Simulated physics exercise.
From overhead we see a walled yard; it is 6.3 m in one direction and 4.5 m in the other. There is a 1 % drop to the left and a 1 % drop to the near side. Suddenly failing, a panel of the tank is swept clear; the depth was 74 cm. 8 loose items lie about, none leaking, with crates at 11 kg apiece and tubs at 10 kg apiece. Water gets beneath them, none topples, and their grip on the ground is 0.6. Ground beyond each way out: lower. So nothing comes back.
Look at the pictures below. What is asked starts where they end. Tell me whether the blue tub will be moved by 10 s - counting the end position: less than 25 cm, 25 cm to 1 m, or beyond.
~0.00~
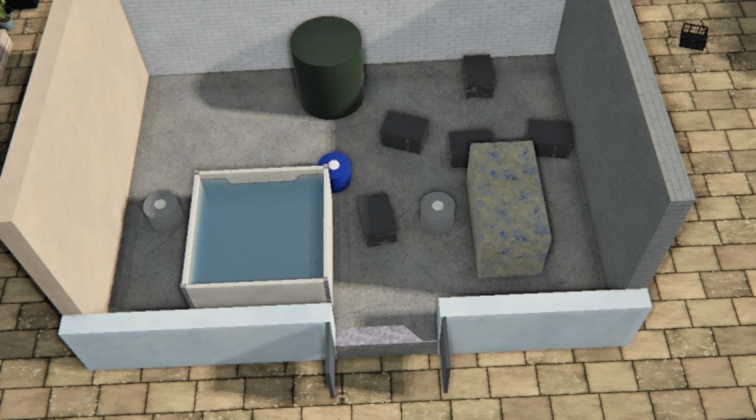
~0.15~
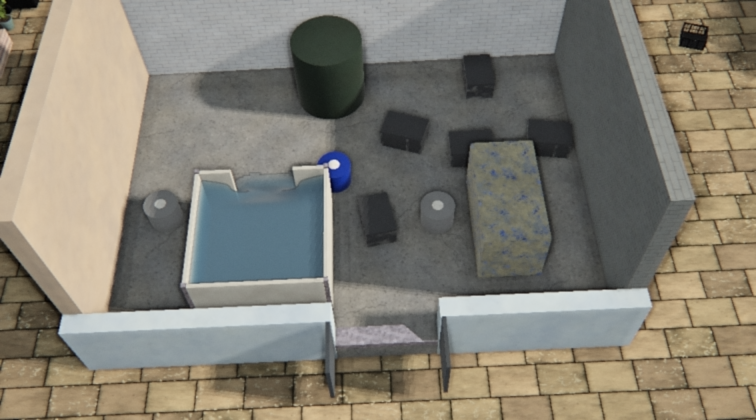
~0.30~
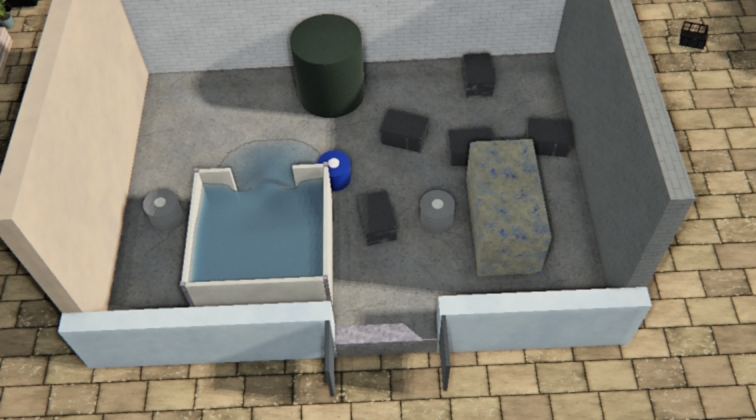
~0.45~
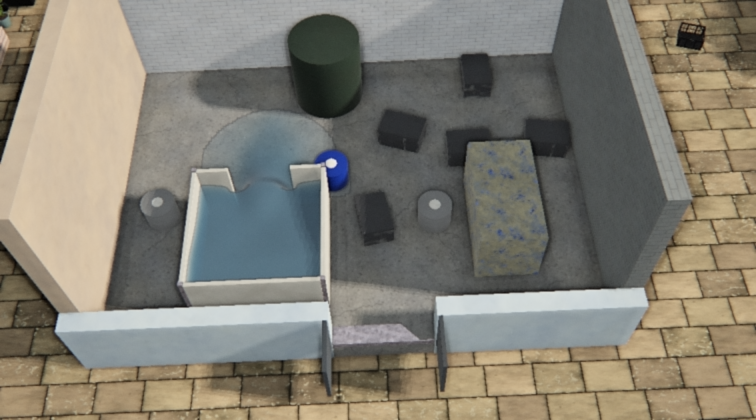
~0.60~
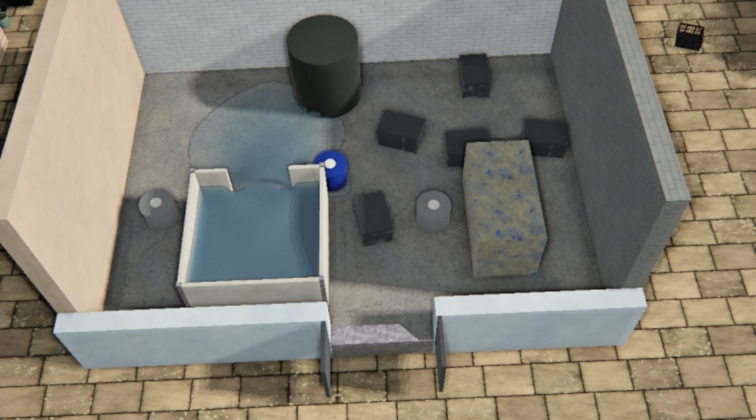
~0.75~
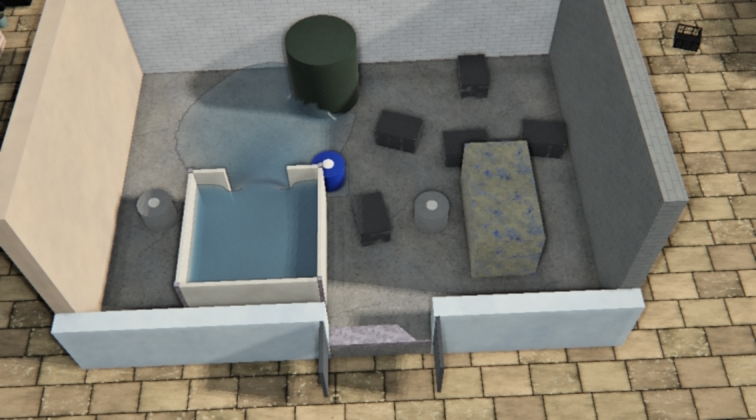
Virtually static.
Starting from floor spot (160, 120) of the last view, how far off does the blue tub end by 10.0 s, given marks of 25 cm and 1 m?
Observed: Object goes well off.
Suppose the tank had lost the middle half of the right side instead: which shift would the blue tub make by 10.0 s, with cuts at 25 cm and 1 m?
In that scenario the blue tub would have been washed far off.
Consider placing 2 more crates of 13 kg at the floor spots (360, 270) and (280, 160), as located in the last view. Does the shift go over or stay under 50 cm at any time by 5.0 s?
One by one: Within it, then beyond it.
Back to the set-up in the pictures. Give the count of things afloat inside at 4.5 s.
At that moment it comes to 2.
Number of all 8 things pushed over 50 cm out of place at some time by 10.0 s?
Tally: 4.
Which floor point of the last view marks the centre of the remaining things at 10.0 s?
Centre of the remaining things: Roughly (404, 202).
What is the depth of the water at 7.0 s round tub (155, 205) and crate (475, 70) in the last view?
First roughly 19 cm, second roughly 6 cm.
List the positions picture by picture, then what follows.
In the first frame, the blue tub at (334, 165), on the bottom; water covers 2.5 m2; 0 of 8 have shifted.
In the second frame, the blue tub at (334, 165), on the bottom; water covers 3.1 m2; 0 of 8 have shifted.
In the third frame, the blue tub at (334, 163), on the bottom; water covers 3.9 m2; 0 of 8 have shifted.
In the fourth frame, the blue tub at (331, 163) rests on the ground; water covers 4.9 m2; 0 of 8 have shifted.
In the fifth frame, the blue tub at (330, 164), on the bottom; 5.9 m2 under water; 0 of 8 have shifted.
In the sixth frame, the blue tub at (328, 164), on the bottom; 6.9 m2 under water; 0 of 8 have shifted.
After 2.0 s the blue tub is near (328, 164), 0.0 m from its start, aground; 0 of 8 are out; 0 afloat.
After 4.5 s the blue tub is near (328, 164), 0.0 m from its start, aground; 0 of 8 are out; 2 afloat.
After 7.0 s the blue tub is near (328, 164), 0.0 m from its start, aground; 0 of 8 are out; 4 afloat.
After 10.0 s the blue tub is near (330, 165), 0.0 m from its start, aground; 0 of 8 are out; 5 afloat.
